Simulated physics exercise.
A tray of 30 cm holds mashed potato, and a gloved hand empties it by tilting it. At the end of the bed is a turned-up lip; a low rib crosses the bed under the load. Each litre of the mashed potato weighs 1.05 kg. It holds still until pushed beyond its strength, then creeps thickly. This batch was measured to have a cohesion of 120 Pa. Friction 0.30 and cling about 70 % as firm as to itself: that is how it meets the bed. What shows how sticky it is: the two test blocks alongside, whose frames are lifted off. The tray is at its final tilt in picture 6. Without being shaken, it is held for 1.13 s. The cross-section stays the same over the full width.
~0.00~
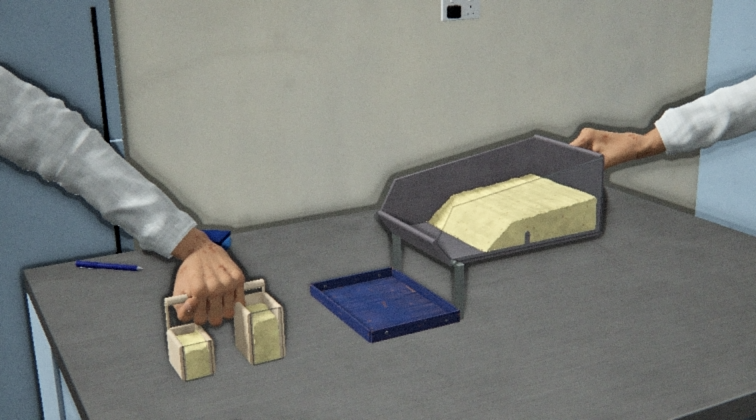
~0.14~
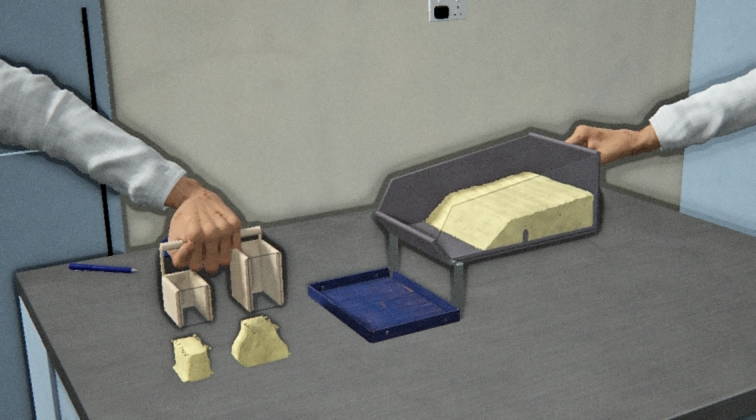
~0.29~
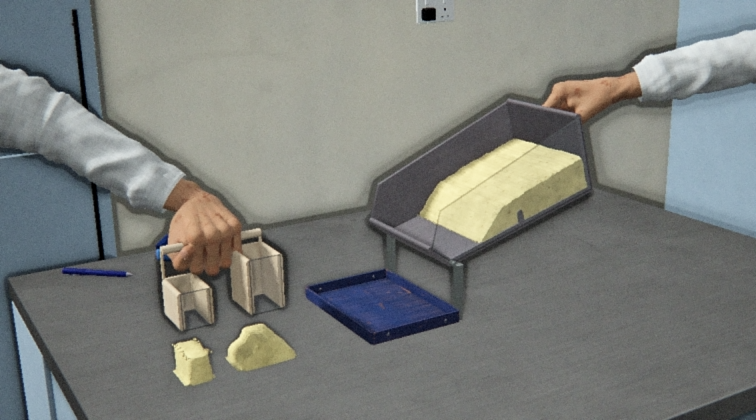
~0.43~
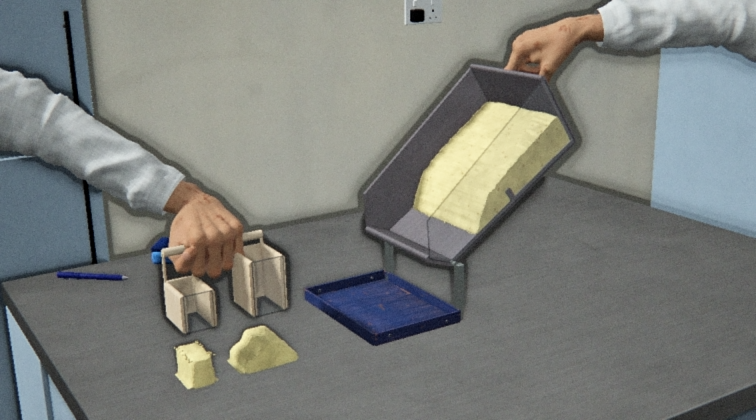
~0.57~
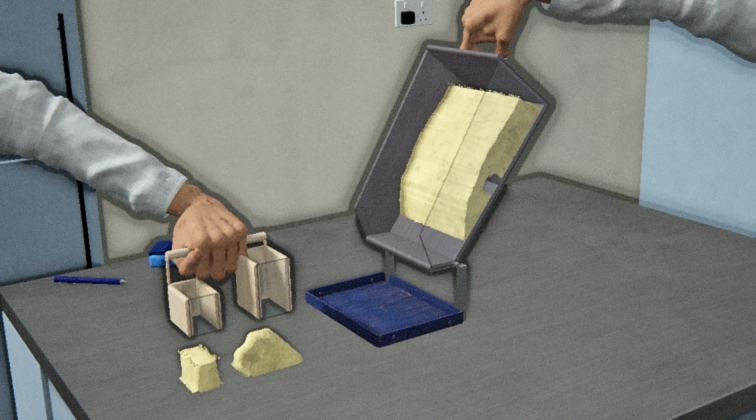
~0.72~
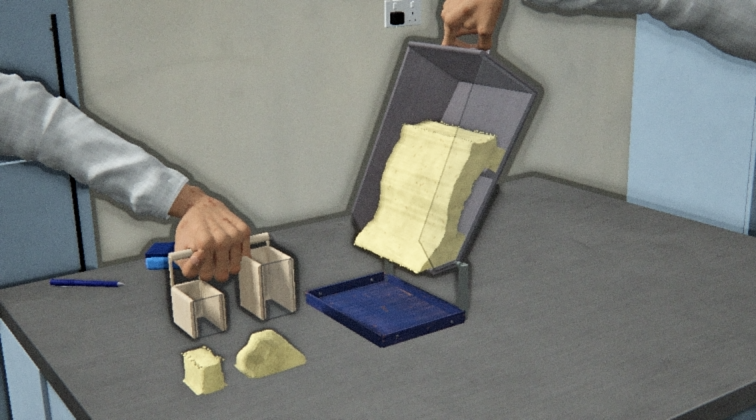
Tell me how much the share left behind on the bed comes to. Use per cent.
It comes to about 20 %.
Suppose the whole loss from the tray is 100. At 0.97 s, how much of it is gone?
100 per cent.
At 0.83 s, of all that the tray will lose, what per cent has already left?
The figure is about 50 %.
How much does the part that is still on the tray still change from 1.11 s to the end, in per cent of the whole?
Change to the end: Approx. 0 %.
After 0.83 s, the tilt is 58 degrees and 63 % is on the bed.
After 0.97 s, the tilt is 58 degrees and 22 % is on the bed.
After 1.11 s, the tilt is 58 degrees and 20 % is on the bed.
After 1.25 s, the tilt is 58 degrees and 20 % is on the bed.
After 1.81 s, the tilt is 58 degrees and 20 % is on the bed.
